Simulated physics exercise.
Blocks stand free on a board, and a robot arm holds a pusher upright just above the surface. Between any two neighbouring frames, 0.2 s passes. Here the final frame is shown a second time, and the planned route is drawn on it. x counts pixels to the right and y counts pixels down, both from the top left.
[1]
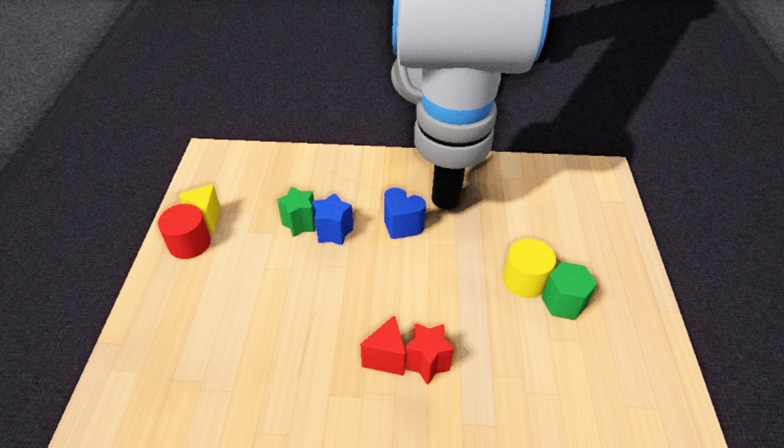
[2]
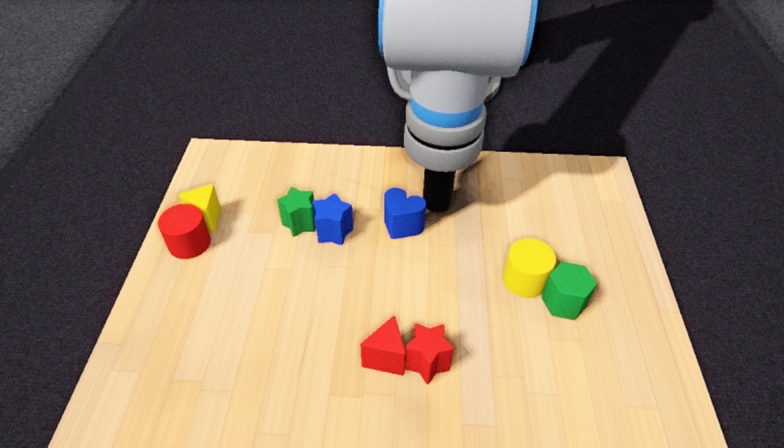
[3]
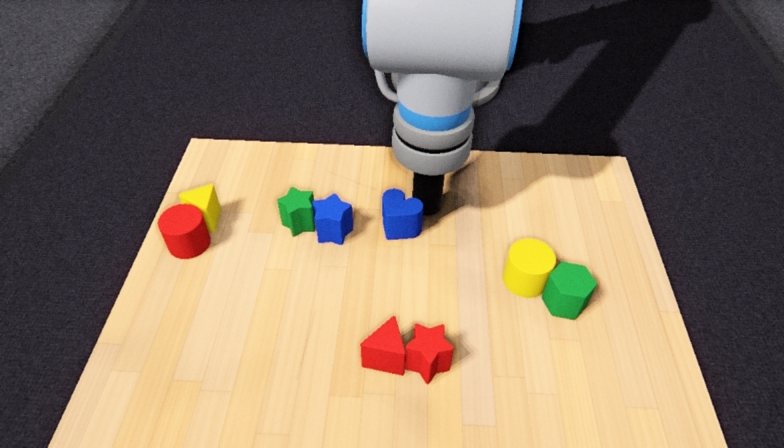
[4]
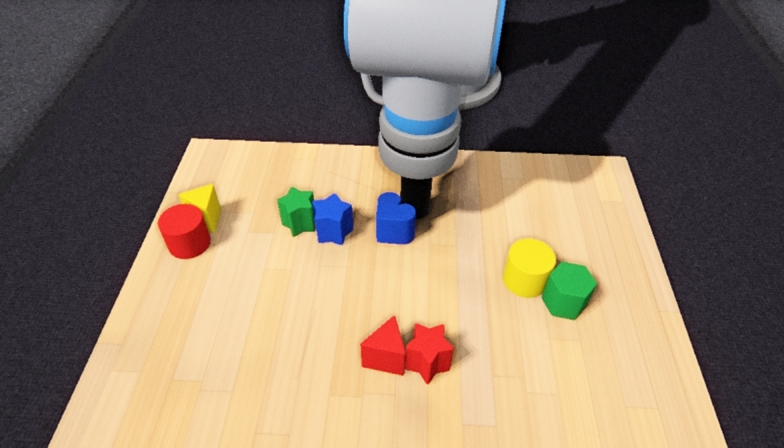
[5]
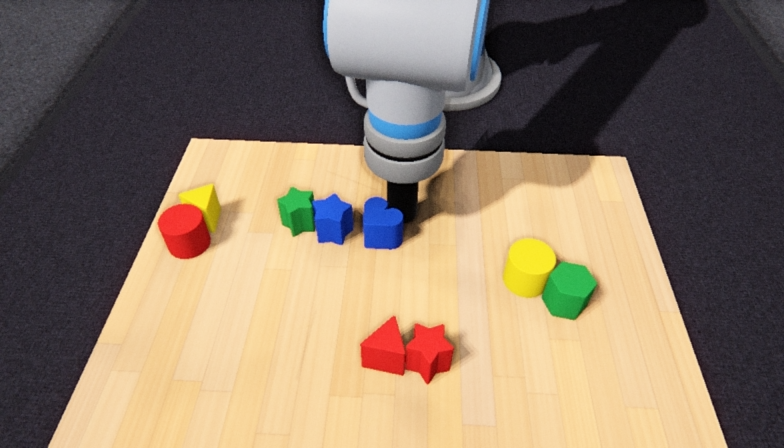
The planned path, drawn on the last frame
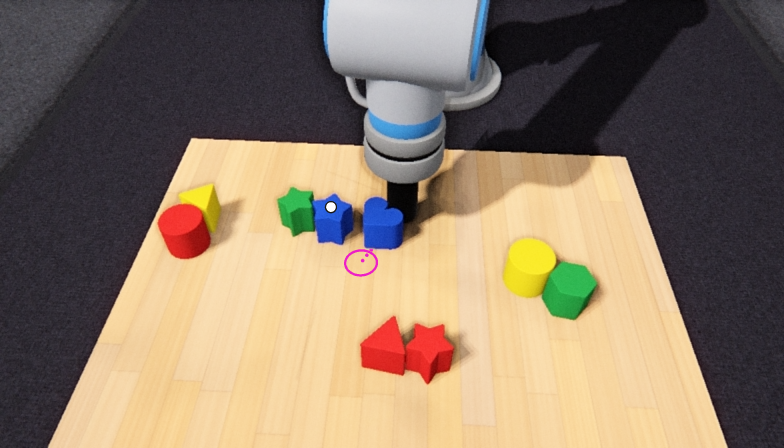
On a wooden board, a robot arm moving left and nudging a blue heart block slightly toward the blue and green star-shaped blocks.
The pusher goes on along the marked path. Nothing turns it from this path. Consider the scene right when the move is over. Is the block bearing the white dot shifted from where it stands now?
I expect not.
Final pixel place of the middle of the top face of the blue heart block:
Roughly at (334, 253).
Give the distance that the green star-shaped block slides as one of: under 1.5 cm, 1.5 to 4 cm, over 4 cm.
It goes hardly anywhere, under 1.5 cm.
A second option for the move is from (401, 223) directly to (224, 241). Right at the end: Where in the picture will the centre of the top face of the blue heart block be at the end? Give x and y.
I predict (352, 226).
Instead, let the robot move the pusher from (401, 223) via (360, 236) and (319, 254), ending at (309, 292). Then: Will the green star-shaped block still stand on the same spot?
No, that is not what happens.
Drawn move, from (401, 223) over (380, 241) to (361, 263); the dot is on the blue star-shaped block.
The first path, step by step. Halfway along, pusher (380, 232); blue heart block (356, 232).
At the end, pusher (361, 253); green star-shaped block still; blue star-shaped block still; blue heart block (334, 253).
